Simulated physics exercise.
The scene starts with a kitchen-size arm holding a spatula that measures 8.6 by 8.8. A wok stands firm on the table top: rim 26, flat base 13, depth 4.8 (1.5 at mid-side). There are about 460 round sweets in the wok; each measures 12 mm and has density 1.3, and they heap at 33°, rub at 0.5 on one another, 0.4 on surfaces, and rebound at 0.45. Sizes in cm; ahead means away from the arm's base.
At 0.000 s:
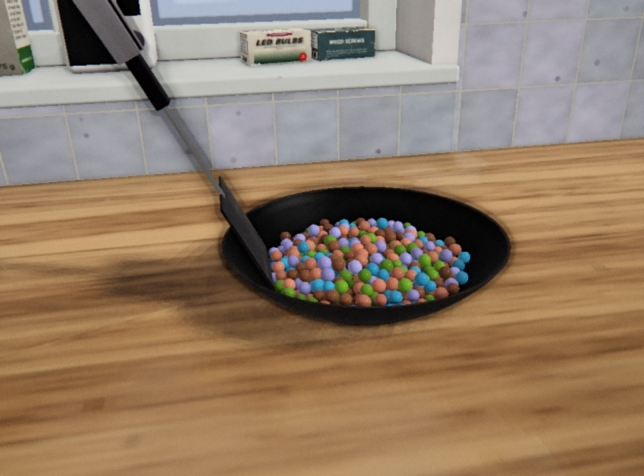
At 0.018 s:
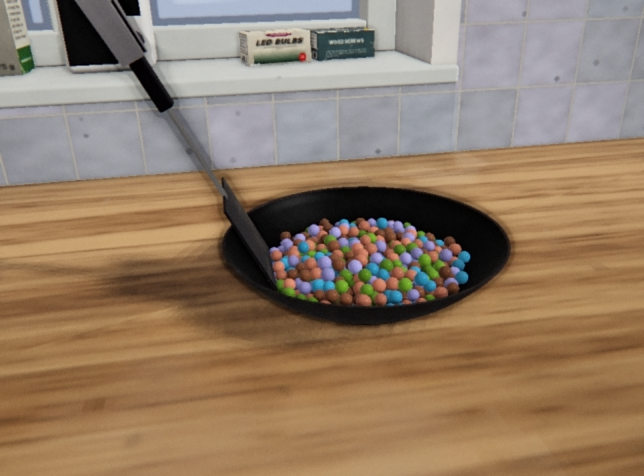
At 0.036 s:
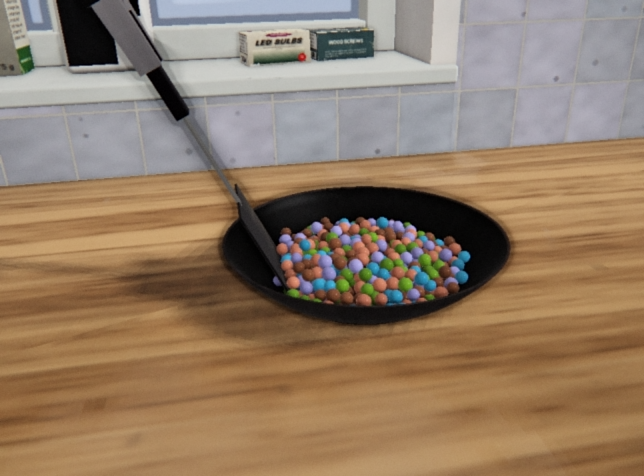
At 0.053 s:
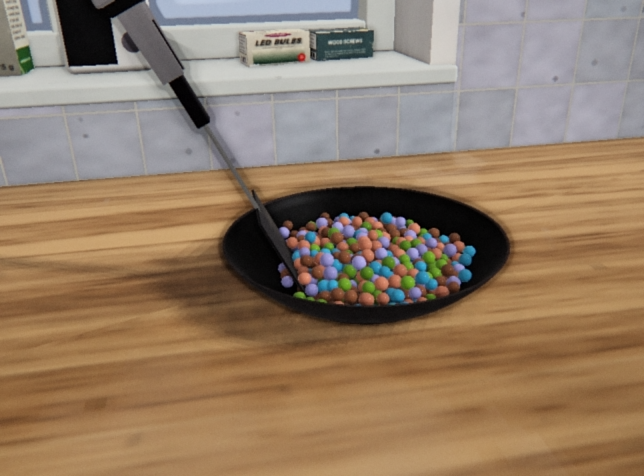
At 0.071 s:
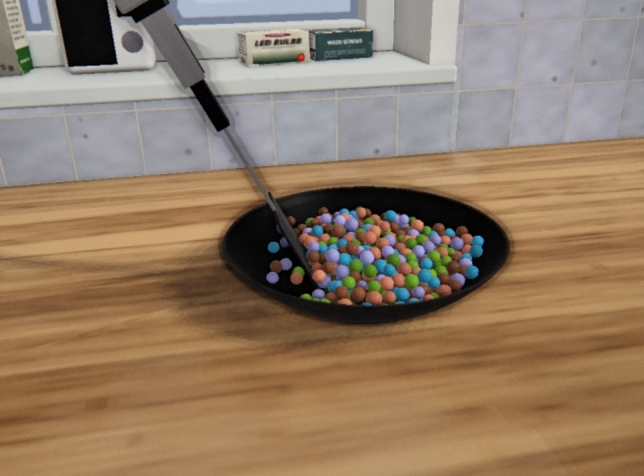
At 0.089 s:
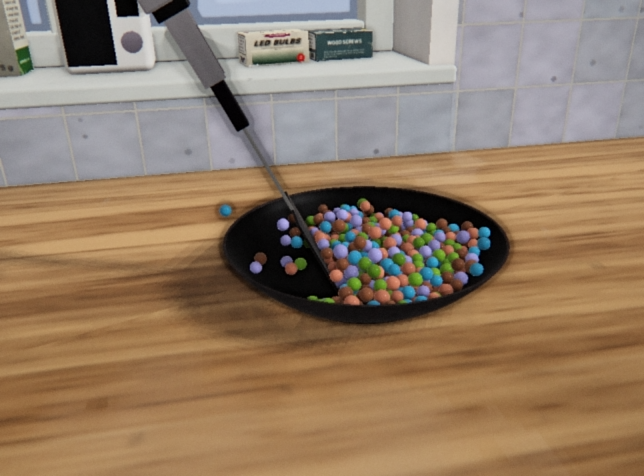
A wooden kitchen counter is seen from slightly above, with a tiled wall and a windowsill holding small boxes behind it. A black wok sits at the centre, heaped with round sweets in blue, green, lilac, orange and brown, a dark spatula slanting in from the upper left. The spatula pushes rightward through the sweets, bunching them up while a few scatter behind it, one beyond the left rim.
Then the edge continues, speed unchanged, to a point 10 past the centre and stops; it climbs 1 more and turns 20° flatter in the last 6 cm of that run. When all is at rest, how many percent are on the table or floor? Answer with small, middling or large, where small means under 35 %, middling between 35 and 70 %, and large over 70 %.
It is middling.
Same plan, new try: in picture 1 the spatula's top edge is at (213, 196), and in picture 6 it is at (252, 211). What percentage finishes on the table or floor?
Off the vessel, on the table or floor: Some 35 percent.
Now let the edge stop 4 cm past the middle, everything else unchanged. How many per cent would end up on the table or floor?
My guess would be around 5 per cent.
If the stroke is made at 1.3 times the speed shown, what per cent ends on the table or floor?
The share would be near 50 in a hundred.
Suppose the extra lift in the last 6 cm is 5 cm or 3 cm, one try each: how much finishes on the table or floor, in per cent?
It works out to some 45 per cent for the first setting and some 50 per cent for the second.
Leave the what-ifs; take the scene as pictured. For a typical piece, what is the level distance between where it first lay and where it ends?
Distance: Near 12 cm.
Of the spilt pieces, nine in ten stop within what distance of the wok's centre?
It comes to about 40 cm.
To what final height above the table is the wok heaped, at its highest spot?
It reaches around 4.0 cm.
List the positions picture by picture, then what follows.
In the first picture, the spatula top edge at (220, 192), sloping 64°; upper third of the load around (361, 256), from x 275 to 465, top at y 225; 461 in the wok.
In the second picture, the spatula top edge at (223, 193), sloping 64°; upper third of the load around (361, 256), from x 275 to 465, top at y 225.
In the third picture, the spatula top edge at (238, 200), sloping 64°; upper third of the load around (361, 255), from x 280 to 465, top at y 220.
In the fourth picture, the spatula top edge at (256, 206), sloping 64°; upper third of the load around (365, 249), from x 285 to 470, top at y 215.
In the fifth picture, the spatula top edge at (274, 208), sloping 64°; upper third of the load around (367, 244), from x 275 to 475, top at y 210.
In the sixth picture, the spatula top edge at (291, 207), sloping 64°; upper third of the load around (373, 243), from x 225 to 485, top at y 205; 461 in the wok.
After 0.14 s, sloping 64°, highest piece 19 above the table; 460 in the wok, 1 on the blade or in flight.
After 0.19 s, sloping 57°, highest piece 27 above the table; 451 in the wok, 10 on the blade or in flight.
After 0.42 s, sloping 44°, highest piece 34 above the table; 221 in the wok, 186 on the table or floor, 54 on the blade or in flight.
After 1.47 s, sloping 44°, highest piece 4 above the table; 240 on the table or floor, 221 in the wok.
In the end, 240 on the table or floor, 221 in the wok. That is 52 % on the table or floor.
